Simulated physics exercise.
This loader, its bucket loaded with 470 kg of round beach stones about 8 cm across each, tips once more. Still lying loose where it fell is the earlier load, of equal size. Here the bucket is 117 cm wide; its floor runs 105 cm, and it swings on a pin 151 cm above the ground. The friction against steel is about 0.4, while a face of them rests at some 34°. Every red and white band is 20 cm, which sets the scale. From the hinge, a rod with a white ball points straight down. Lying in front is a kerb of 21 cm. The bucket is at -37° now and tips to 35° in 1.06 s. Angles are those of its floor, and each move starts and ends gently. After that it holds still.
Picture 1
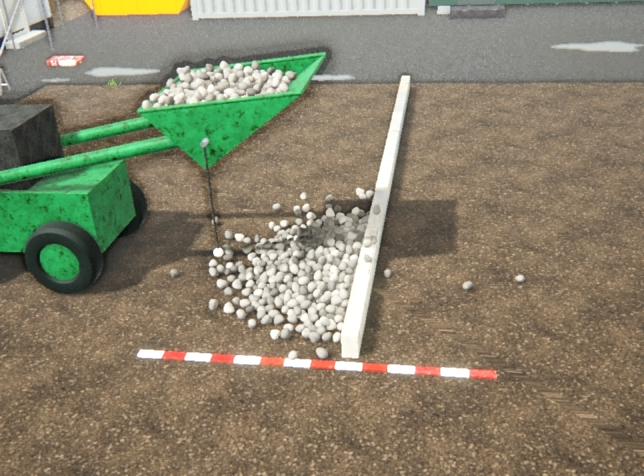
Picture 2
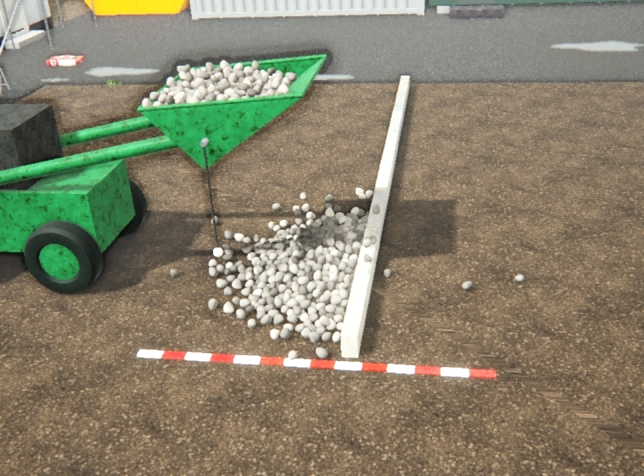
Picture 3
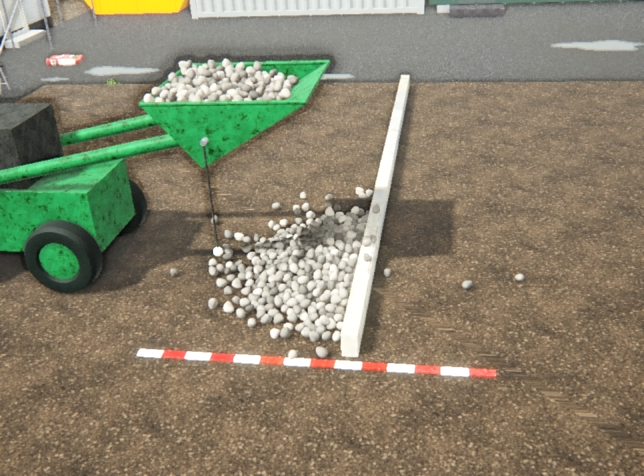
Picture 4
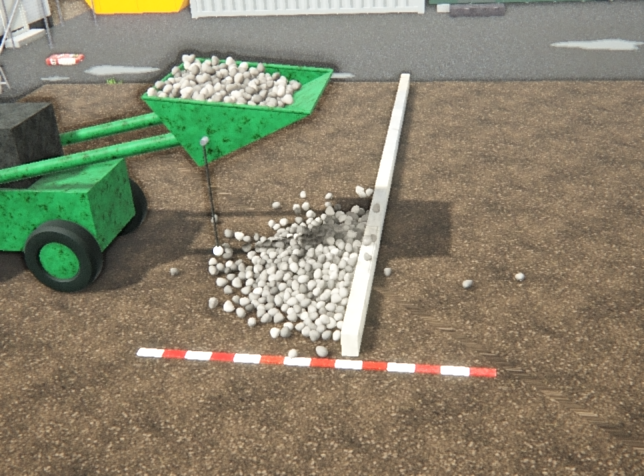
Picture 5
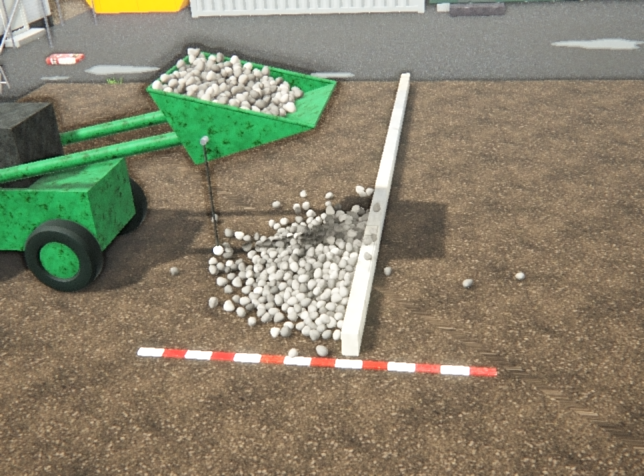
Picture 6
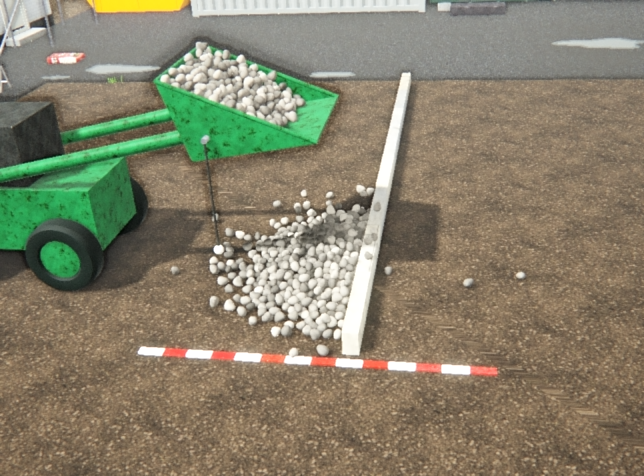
A green loader's raised bucket of pale stones tilts down rightward above a still, loose pile.
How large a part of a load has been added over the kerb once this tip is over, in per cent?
Around 57 per cent is added.
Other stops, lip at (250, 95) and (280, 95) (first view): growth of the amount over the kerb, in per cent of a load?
Case one about 10 %, case two about 40 %.
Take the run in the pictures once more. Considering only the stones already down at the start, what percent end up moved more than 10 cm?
Around 5 in a hundred.
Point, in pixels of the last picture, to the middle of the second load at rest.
Centre: Approx. (389, 261).
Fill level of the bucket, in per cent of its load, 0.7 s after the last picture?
Reading: Near 70 % of the load.
Then, 0.4 s after the last picture the floor is at 24°; in per cent of one load, 100 in the bucket, 100 on this side of the kerb, 0 over the kerb; the foremost stones are at (404, 249).
Then, 0.7 s after the last picture the floor is at 35°; in per cent of one load, 71 in the bucket, 129 on this side of the kerb, 0 over the kerb; the foremost stones are at (404, 249).
Then, 1.1 s after the last picture the floor is at 35°; in per cent of one load, 26 in the bucket, 156 on this side of the kerb, 19 over the kerb; the foremost stones are at (450, 275).
Then, 3.8 s after the last picture the floor is at 35°; in per cent of one load, 0 in the bucket, 143 on this side of the kerb, 57 over the kerb; the foremost stones are at (624, 271). Net gain over the kerb, 57.
